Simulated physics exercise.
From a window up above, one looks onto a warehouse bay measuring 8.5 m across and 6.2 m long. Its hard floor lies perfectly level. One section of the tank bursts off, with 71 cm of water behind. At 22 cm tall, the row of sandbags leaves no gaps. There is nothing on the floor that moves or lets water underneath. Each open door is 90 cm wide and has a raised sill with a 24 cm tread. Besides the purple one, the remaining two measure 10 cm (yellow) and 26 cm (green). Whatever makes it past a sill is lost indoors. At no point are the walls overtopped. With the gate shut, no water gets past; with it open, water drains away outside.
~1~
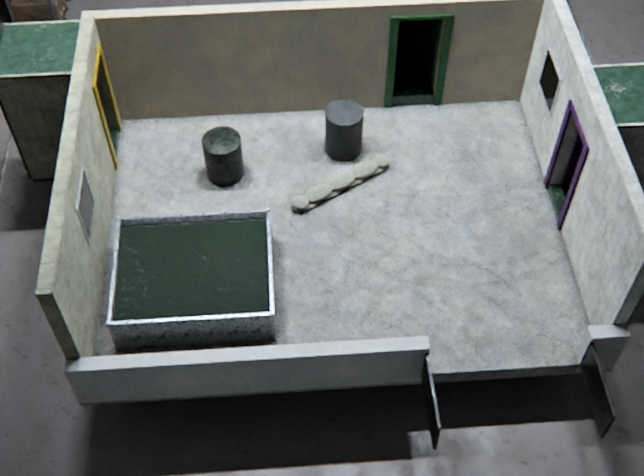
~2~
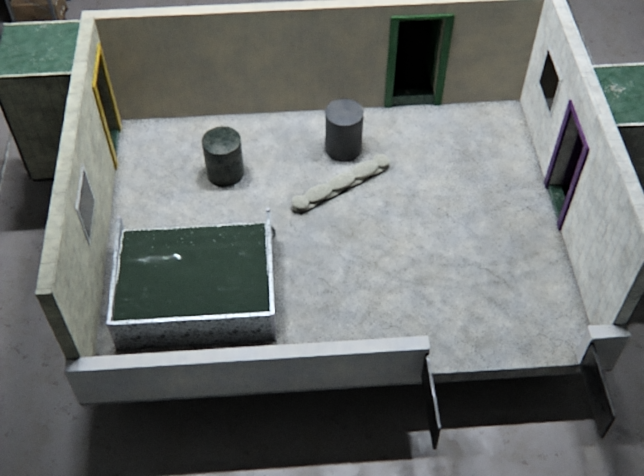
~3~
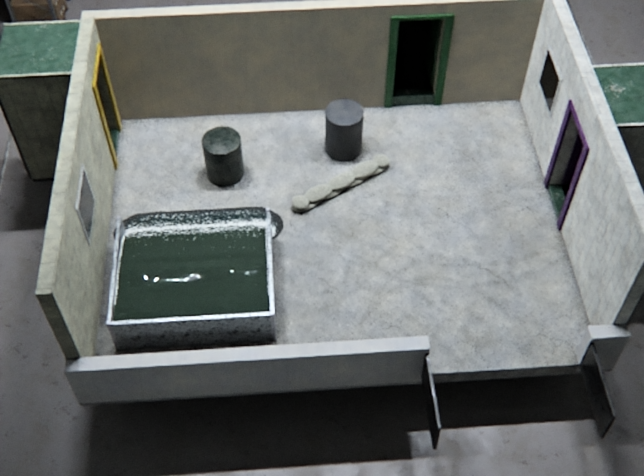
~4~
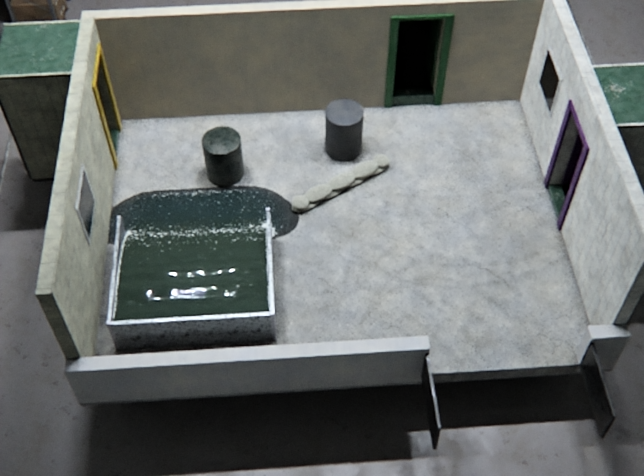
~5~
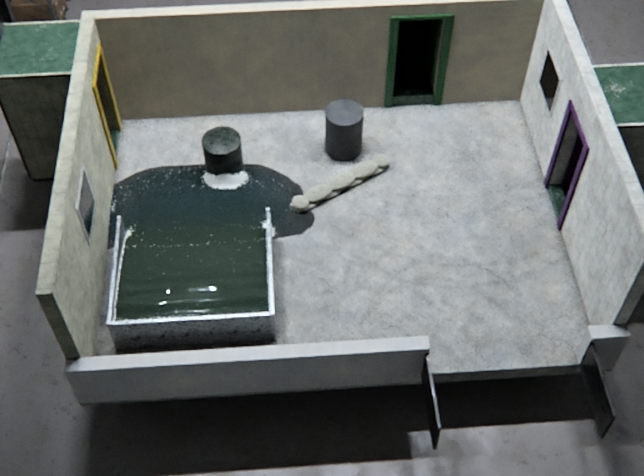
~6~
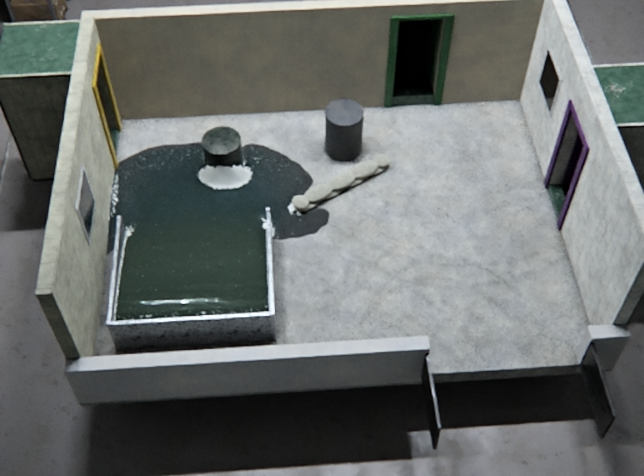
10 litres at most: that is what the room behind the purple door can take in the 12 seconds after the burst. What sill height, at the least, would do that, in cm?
Roughly 6 cm at minimum.
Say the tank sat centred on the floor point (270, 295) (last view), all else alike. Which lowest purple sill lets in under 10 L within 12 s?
Close to 12.0 cm would do it.
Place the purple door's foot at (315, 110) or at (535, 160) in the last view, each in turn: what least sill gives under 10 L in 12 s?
About 28 and 13.5 cm.
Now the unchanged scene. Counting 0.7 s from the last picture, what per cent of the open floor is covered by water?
Close to 25 per cent of it is wet.
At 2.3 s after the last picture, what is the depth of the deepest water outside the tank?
Up to some 38 centimetres, I'd say.
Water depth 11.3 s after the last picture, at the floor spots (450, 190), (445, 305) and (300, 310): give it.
Some 3, 3 and 2 cm.
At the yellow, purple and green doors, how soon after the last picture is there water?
Yellow door 0.1 seconds, purple door 3.6 seconds, green door 1.3 seconds.
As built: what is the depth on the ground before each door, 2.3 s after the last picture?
Depths in cm: Yellow 35, purple 0, green 6.
Then, 0.7 s after the last picture water covers 25 % of the floor, deepest (47 cm) near (147, 121); it has not reached the purple door.
Then, 2.3 s after the last picture water covers 40 % of the floor, deepest (38 cm) near (120, 135); it has not reached the purple door.
Then, 11.3 s after the last picture water covers 95 % of the floor, deepest (10 cm) near (94, 382); 5 cm at the purple door, 0 litres in over its 11 cm sill.
At the purple door as built, the water peaked near 10 cm, 5.7 s after the last picture.
With a sill of 5.5 cm, 13 litres would have come in within the 12 s; with 6.5 cm, 7 litres. So under 10 litres takes about 6 cm.
